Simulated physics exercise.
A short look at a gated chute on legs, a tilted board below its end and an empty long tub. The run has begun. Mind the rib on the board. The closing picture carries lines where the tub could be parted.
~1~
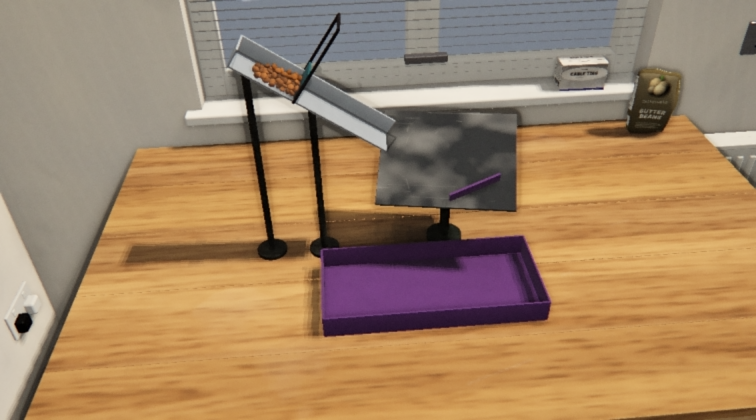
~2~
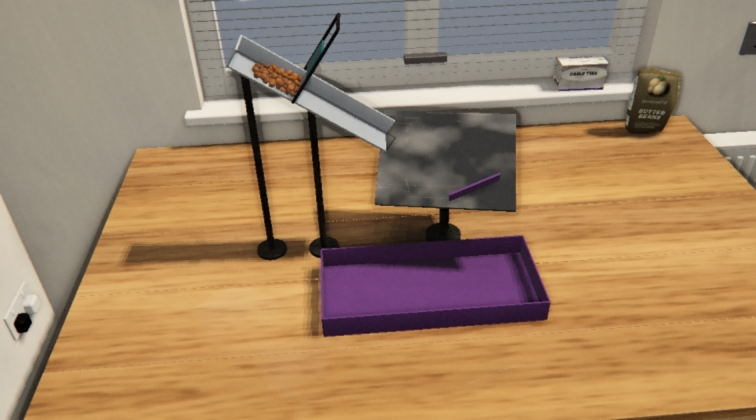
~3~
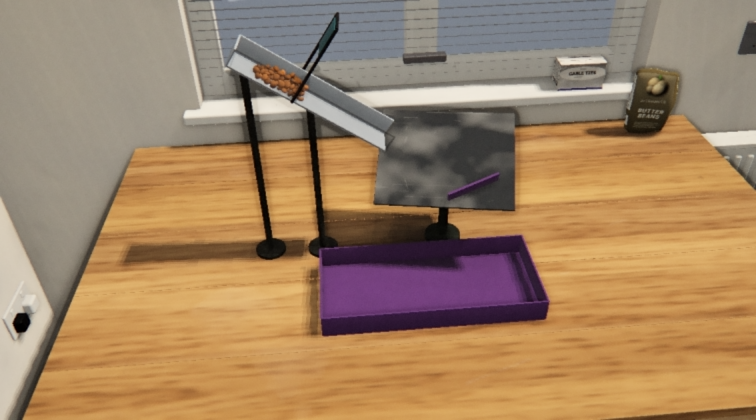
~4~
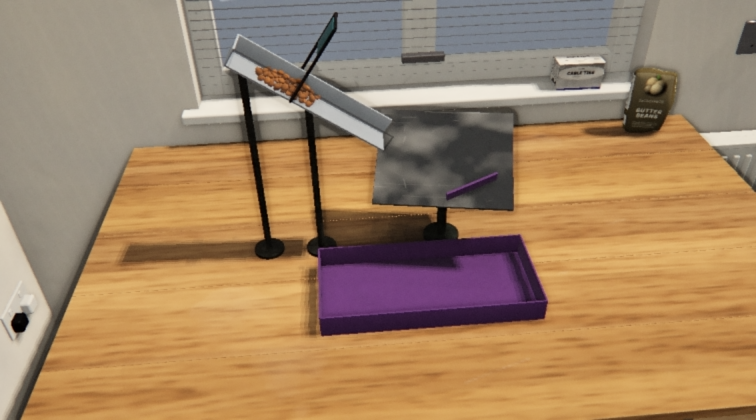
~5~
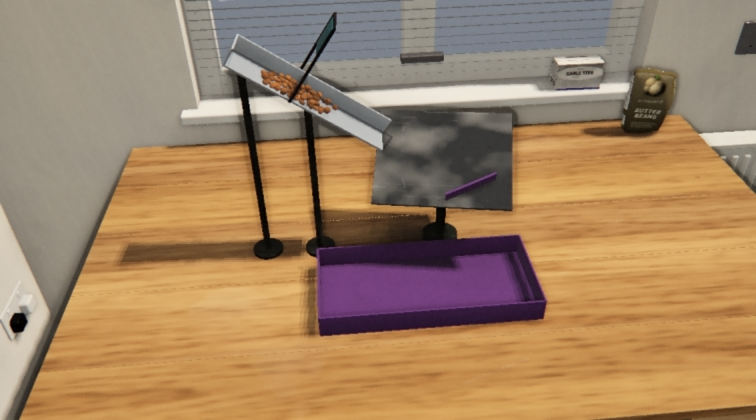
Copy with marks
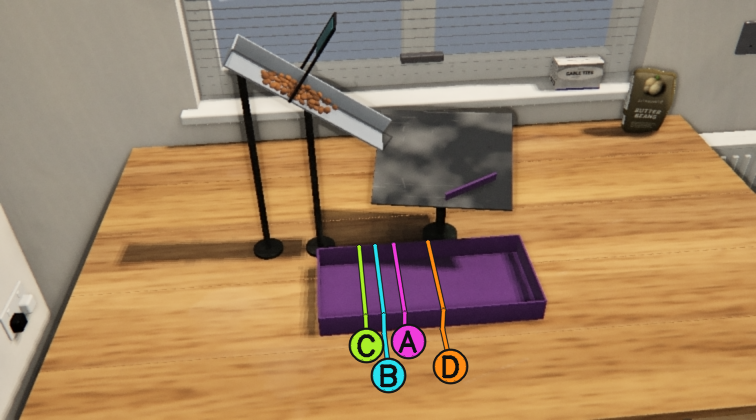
At the start, a heap of small orange-brown pieces rests behind a raised gate on a sloping chute, above a dark tilted board with a purple rib and an empty purple tub. The pieces then slide down to the right beneath the gate, stretching into a longer patch along the chute.
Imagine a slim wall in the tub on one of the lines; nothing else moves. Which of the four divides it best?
Line D.
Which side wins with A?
Right.
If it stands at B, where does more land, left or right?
More lands on the right.
On the marked copy, line A crosses the front rim at (404, 312); line B crosses the front rim at (383, 313); line C crosses the front rim at (365, 315); line D crosses the front rim at (443, 309).
Choosing A, of what is caught, a stray few on the left of the divider, nearly all on the right.
Choosing B, of what is caught, none on the left of the divider, all on the right.
Choosing C, of what is caught, none on the left of the divider, all on the right.
Choosing D, of what is caught, about half on the left of the divider, about half on the right.
